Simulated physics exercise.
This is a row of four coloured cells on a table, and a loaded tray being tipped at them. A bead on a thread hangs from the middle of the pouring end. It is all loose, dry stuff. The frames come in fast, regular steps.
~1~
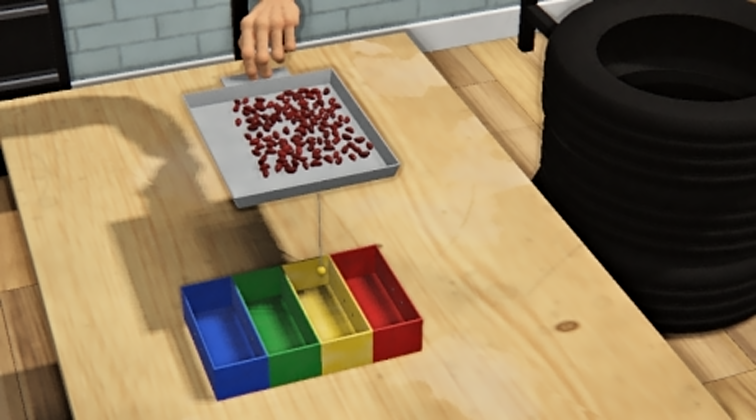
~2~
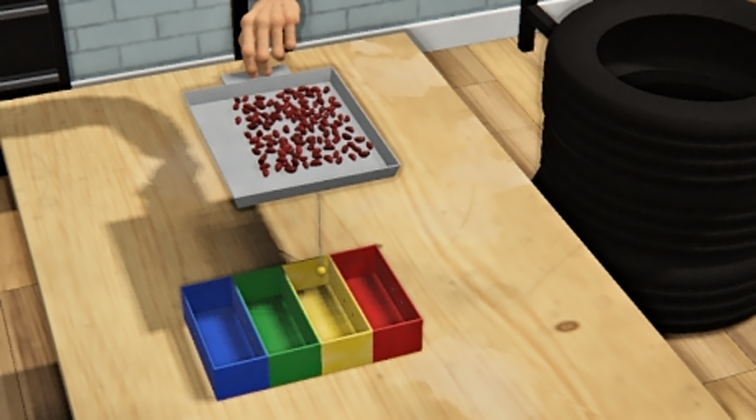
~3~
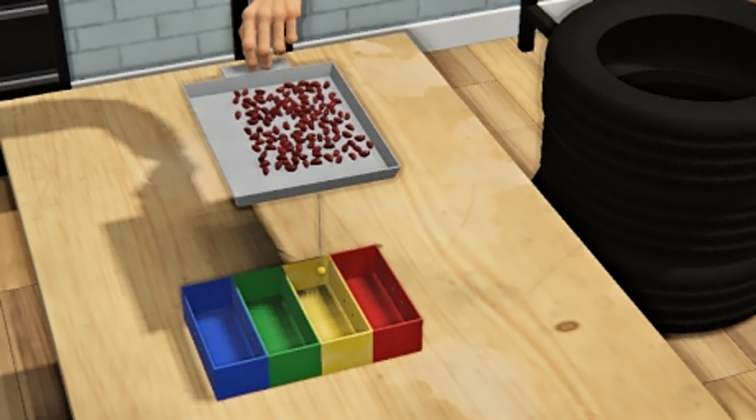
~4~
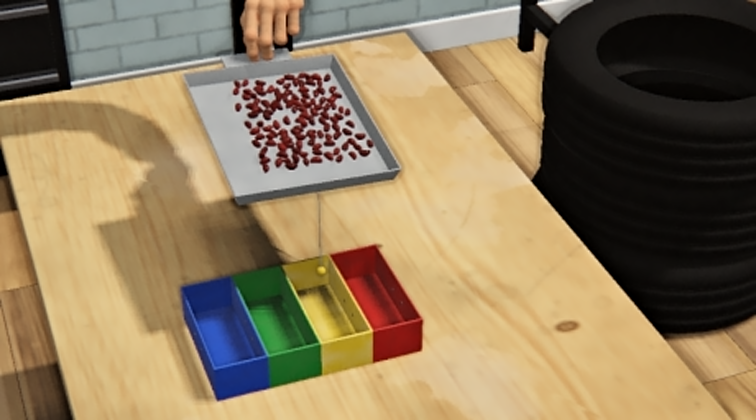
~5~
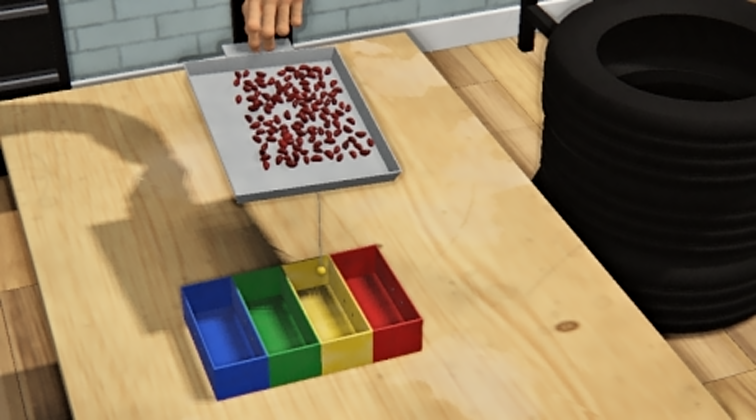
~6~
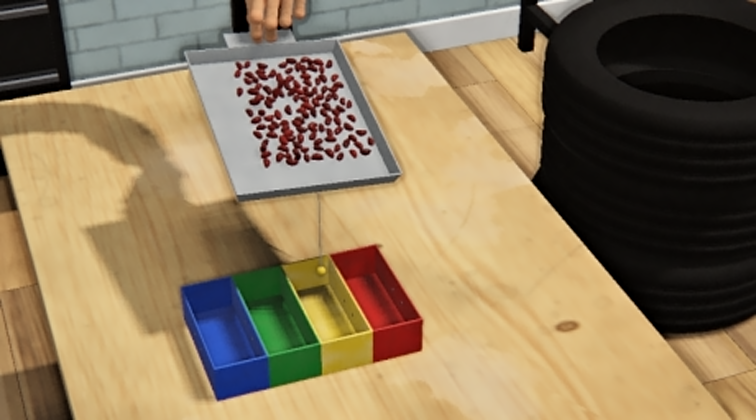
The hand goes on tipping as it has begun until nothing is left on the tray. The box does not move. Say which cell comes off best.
The red cell gets the most.
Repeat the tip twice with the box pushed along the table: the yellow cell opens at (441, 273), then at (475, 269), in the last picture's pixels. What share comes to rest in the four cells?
About 100 and 80 per cent.
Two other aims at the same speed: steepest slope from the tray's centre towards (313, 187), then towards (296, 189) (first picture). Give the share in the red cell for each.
Near 30 % and 10 %.
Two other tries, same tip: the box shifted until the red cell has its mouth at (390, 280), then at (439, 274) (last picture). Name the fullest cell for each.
At the first place the red one, at the second the cell in yellow.
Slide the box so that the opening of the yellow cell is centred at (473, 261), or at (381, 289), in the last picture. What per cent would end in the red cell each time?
In turn 0 and 30 in a hundred.
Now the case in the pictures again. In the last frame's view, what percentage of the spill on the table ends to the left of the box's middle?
Roughly 0 in a hundred.
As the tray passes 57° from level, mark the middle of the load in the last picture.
Roughly at (350, 143).
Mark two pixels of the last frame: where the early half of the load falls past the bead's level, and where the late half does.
Early half (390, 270), late half (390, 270).
Shortly afterwards, tray tipped steeply; the whole lot on the tray.
Next, tray tipped right over; the bulk on the tray; only a few in the red cell; a little falling or outside the box.
Some moments later, tray tipped past a quarter turn; near half in the red cell; a little in the yellow cell; only a few in the green cell; near a third falling or outside the box.
In the end, tray tipped past a quarter turn; near half in the red cell; a little in the yellow cell; only a few in the green cell; none at all in the blue cell; near a third outside the box.
